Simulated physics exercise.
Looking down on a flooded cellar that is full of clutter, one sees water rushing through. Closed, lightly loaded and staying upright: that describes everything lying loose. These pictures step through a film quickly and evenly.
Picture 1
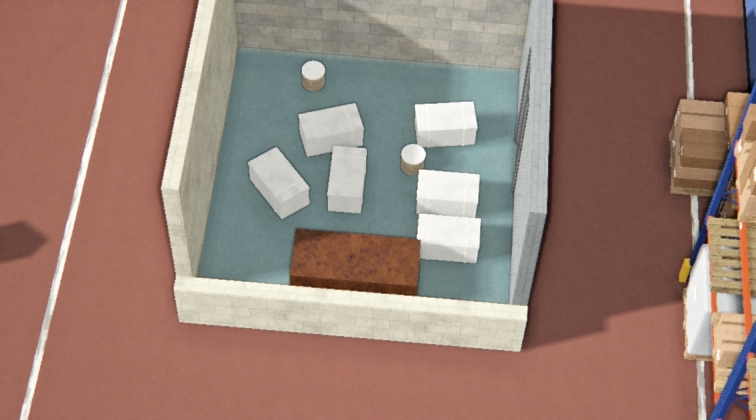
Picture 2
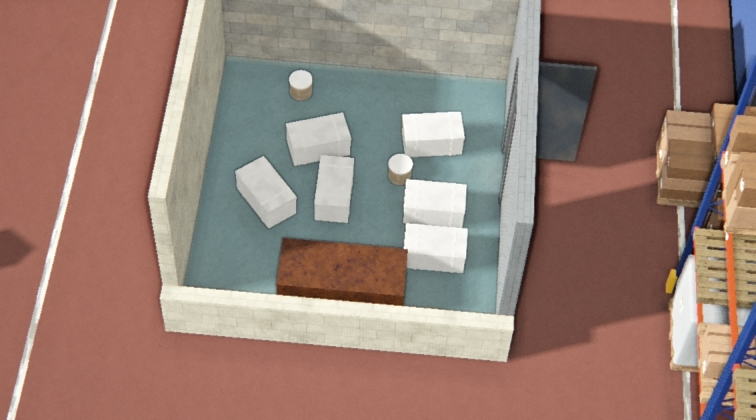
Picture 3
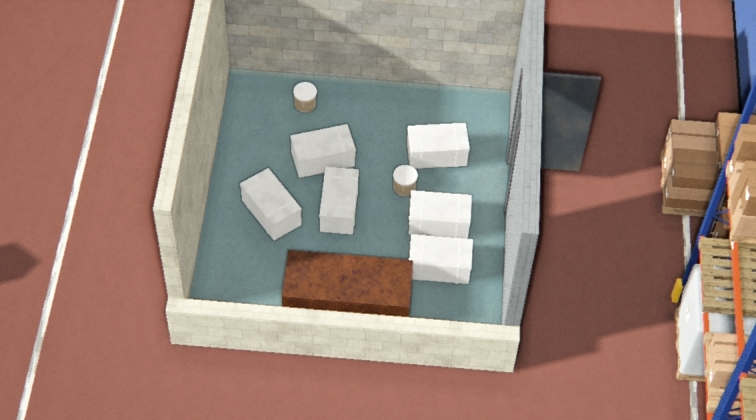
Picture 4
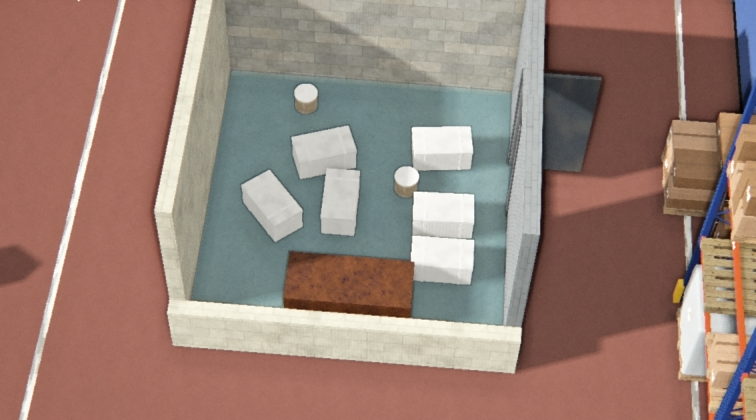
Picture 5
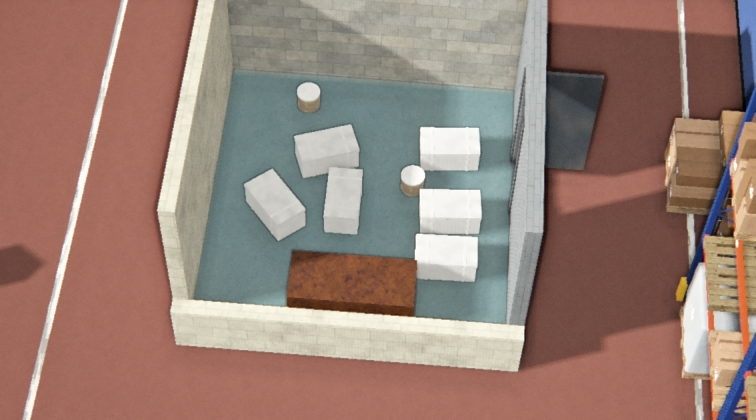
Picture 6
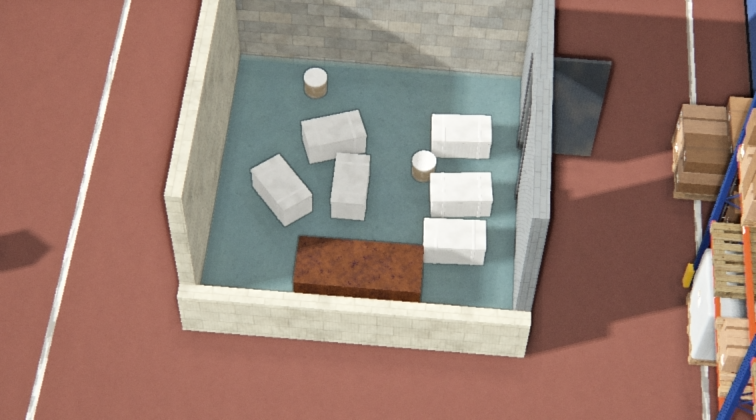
Several pale blocks and a white-topped drum shift slightly in a roofless, pale-walled room with a blue-green floor, seen steeply from above. A rusty-brown box sits near the front wall, another drum stands at the back, and stacked brown boxes line the far right outside. A dark panel appears beyond the right wall as the camera sways slightly, then the right-hand blocks and nearer drum drift a little rightward.
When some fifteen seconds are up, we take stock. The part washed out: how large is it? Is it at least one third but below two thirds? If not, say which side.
No, under a third.
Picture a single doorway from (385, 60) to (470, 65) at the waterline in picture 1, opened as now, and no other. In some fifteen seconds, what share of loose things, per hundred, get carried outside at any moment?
Roughly 50 per cent.
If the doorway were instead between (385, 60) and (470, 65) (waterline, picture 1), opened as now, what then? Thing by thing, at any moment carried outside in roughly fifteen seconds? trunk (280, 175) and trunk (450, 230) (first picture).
Taking them in order, retained and retained.
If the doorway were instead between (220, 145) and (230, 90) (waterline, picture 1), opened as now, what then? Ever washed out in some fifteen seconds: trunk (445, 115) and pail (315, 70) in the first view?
Going in order, the first is remaining and the second is lost through the gap.
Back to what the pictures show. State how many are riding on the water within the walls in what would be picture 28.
By my tally, 8.
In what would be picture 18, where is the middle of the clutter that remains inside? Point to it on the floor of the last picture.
Mean position: About (411, 176).
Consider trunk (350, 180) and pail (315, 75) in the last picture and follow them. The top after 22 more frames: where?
Estimate: (398, 175), then (343, 80).
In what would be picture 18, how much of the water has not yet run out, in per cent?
It comes to about 84 parts in a hundred.
A moment on, 0 of 8 are out; 8 afloat.
Next, 0 of 8 are out; 8 afloat.
Later, 0 of 8 are out; 8 afloat.
In the end, 0 of 8 are out; 8 afloat.
